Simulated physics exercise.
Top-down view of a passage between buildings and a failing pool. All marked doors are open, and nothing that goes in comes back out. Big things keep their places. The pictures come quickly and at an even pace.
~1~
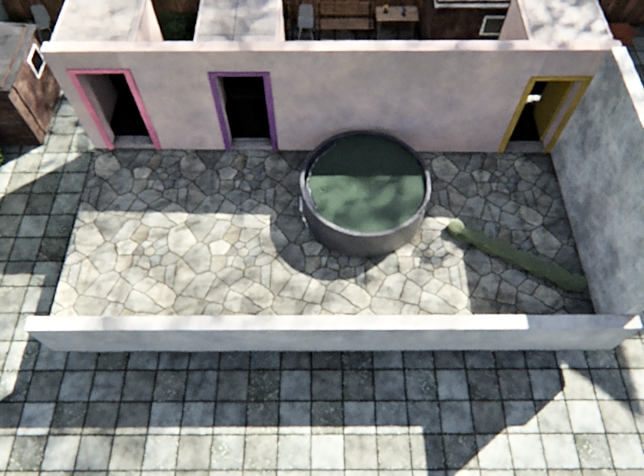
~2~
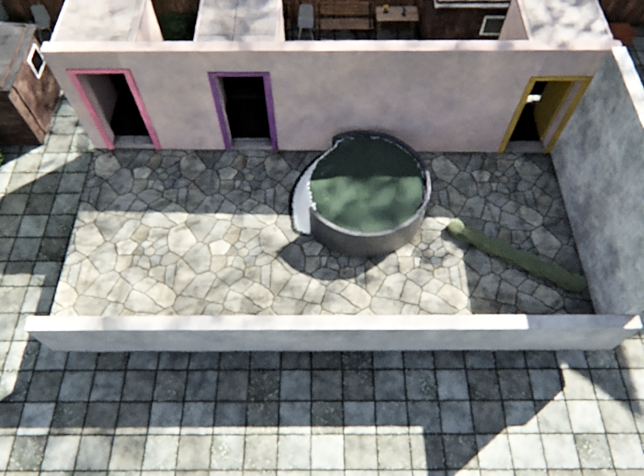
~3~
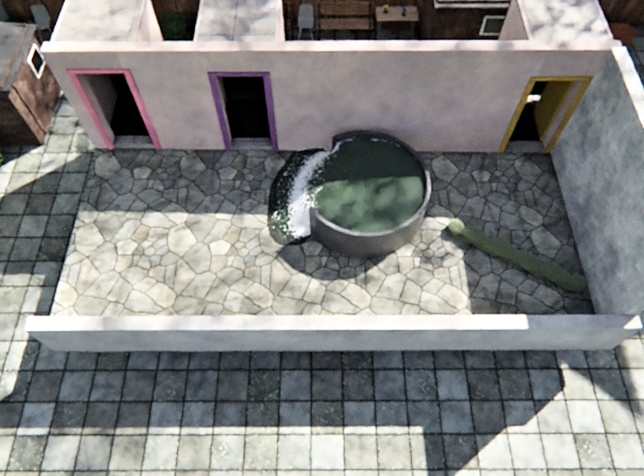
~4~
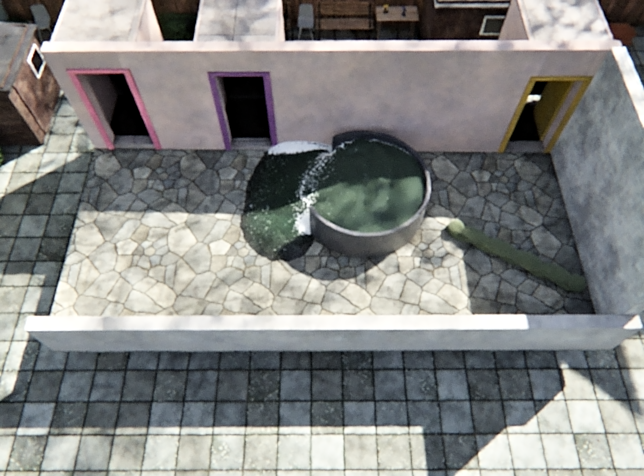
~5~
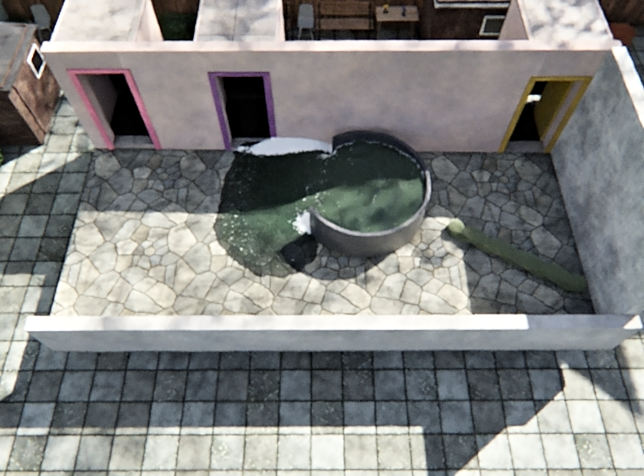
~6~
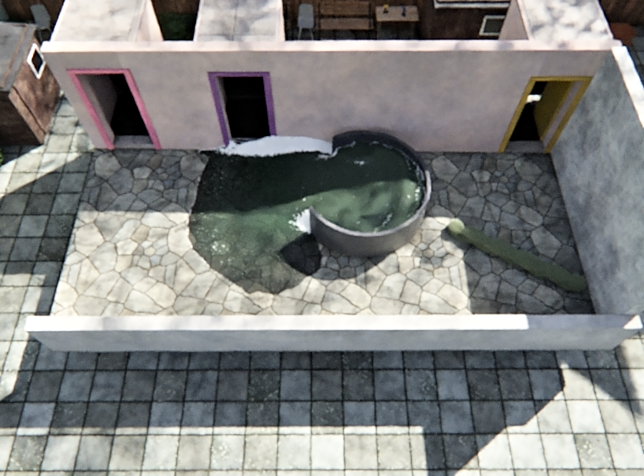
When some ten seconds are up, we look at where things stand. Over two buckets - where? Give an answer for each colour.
One by one: I expect the purple door to go past two buckets; I expect the pink door to stop at two buckets or less; I expect the yellow door to stop at two buckets or less.
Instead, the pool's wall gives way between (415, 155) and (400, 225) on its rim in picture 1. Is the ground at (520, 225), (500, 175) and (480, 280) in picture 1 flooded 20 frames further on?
In the order given: Swamped, swamped and swamped.
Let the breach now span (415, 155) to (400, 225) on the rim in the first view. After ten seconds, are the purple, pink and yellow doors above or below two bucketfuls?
Result: Purple remains beneath it; pink remains beneath it; yellow goes past the limit.
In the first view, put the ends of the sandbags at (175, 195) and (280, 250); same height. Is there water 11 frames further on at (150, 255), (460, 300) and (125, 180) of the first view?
Going point by point, I'd say left untouched, then left untouched, then waterlogged.
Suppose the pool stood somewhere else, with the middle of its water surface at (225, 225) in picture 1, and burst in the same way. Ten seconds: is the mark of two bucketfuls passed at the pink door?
Well, the pink door ends up past the threshold.
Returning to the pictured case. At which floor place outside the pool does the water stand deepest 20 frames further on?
Estimated pixel: (298, 156).
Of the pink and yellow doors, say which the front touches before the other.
That would be the pink door.
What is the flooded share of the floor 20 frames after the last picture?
I'd say close to 55 per cent.
A moment on, water covers 40 % of the floor; the purple door over two buckets in, the pink door wet at the sill, nothing in, the yellow door not reached.
Next, water covers 50 % of the floor; the purple door over two buckets in, the pink door wet at the sill, nothing in, the yellow door not reached.
Then, water covers 55 % of the floor; the purple door far over two buckets in, the pink door wet at the sill, nothing in, the yellow door wet at the sill, nothing in.
Later, water covers 55 % of the floor; the purple door far over two buckets in, the pink door wet at the sill, nothing in, the yellow door wet at the sill, nothing in.
In the end, water covers 75 % of the floor; the purple door far over two buckets in, the pink door wet at the sill, nothing in, the yellow door wet at the sill, nothing in.
